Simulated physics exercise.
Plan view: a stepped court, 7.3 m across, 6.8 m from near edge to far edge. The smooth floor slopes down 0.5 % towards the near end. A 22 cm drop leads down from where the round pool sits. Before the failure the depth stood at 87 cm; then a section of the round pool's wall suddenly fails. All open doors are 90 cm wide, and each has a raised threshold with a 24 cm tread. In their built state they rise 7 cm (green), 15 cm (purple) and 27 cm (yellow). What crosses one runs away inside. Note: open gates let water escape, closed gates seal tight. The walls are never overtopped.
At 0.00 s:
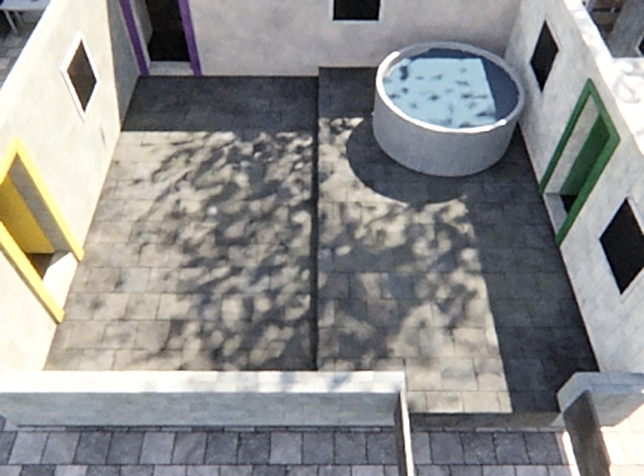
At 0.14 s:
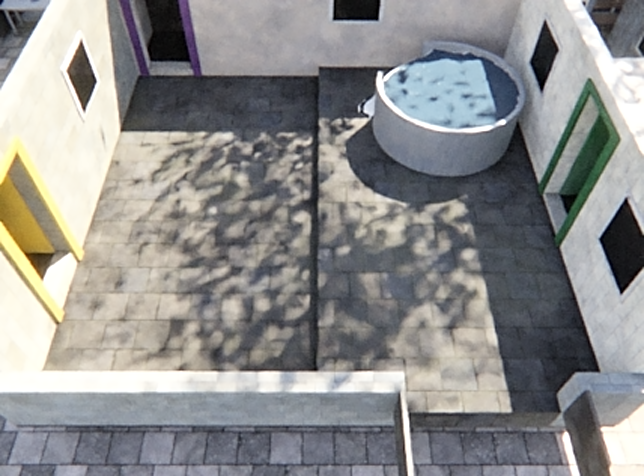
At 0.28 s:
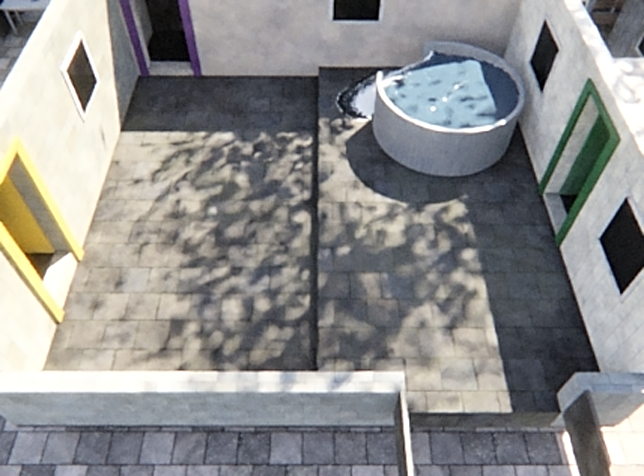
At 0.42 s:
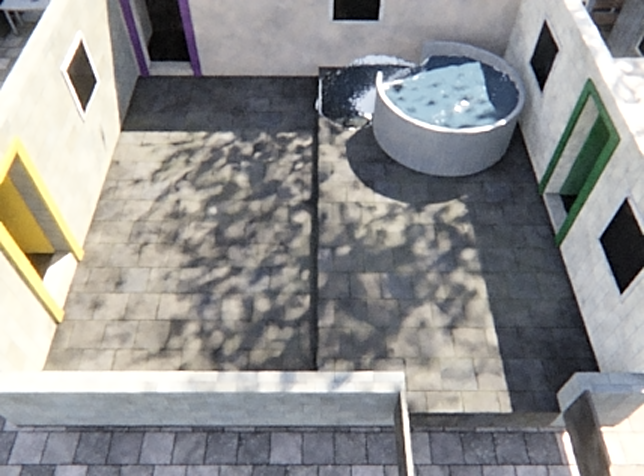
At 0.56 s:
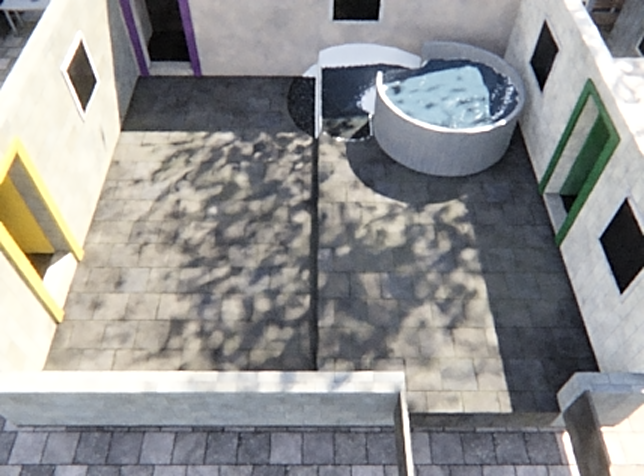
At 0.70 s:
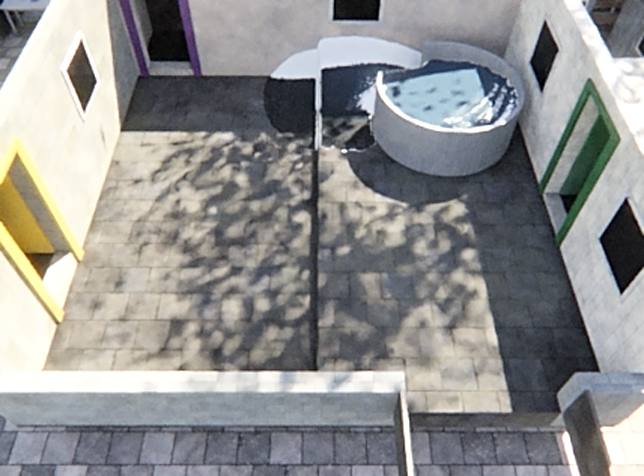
We see a walled, paved court with a full round pool at the far right; its far left side opens and water pours out, spreading leftward near the back wall and across the step onto the paving beyond.
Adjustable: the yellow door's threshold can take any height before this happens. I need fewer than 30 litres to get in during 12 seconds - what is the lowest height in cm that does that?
I would say 9.5 cm is just enough.
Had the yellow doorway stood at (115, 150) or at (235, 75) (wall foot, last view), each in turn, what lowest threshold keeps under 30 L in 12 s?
21 and 10.0 cm.
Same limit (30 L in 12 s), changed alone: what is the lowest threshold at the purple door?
Purple would need about 28 cm on its own.
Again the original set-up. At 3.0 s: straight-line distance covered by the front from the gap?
Close to 6.8 metres, I'd say.
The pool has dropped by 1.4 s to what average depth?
Some 55 cm.
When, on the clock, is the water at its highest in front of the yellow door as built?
I'd guess close to 11.0 seconds.
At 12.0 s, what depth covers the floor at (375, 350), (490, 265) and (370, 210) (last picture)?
Some 2, 1 and 0 cm.
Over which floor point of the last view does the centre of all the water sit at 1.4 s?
Around (395, 111).
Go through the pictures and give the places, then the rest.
The round pool at (449, 87) is whole and still, 87 cm deep; the yellow door at (43, 244) is dry, in the first picture.
The gap is on the far side, the front 0.3 m out at a hidden place; the back of the round pool holds 87 cm, in the second picture.
The gap is on the far side, the front 0.8 m out at a hidden place; the back of the round pool holds 87 cm, in the third picture.
The front is at (323, 82), 1.3 m from the gap on the far side; 2.4 m2 of floor is wet, 87 cm left at the back, in the fourth picture.
The gap is on the far side, the front 2.0 m out at (302, 76); the back of the round pool holds 84 cm, in the fifth picture.
The front is at (273, 76), 2.5 m from the gap on the far side; 4.6 m2 of floor is wet, 74 cm left at the back; 4.5 m in a straight line remain to the yellow door at (43, 244), in the sixth picture.
After 1.4 s water covers 20 % of the floor, deepest (56 cm) near (380, 71); it has not reached the yellow door.
After 3.0 s water covers 35 % of the floor, deepest (42 cm) near (145, 84); 4 cm at the yellow door, 0 litres in over its 27 cm threshold.
After 12.0 s water covers 75 % of the floor, deepest (17 cm) near (145, 84); 12 cm at the yellow door, 0 litres in over its 27 cm threshold.
At the yellow door as built, the water arrived by 2.8 s and peaked near 17 cm at 10.8 s.
Run again over the same 12 s with other heights there, 40 litres in over 8.5 cm, 16 litres over 11.5 cm. The limit of 30 litres is kept from about 9.5 cm up.
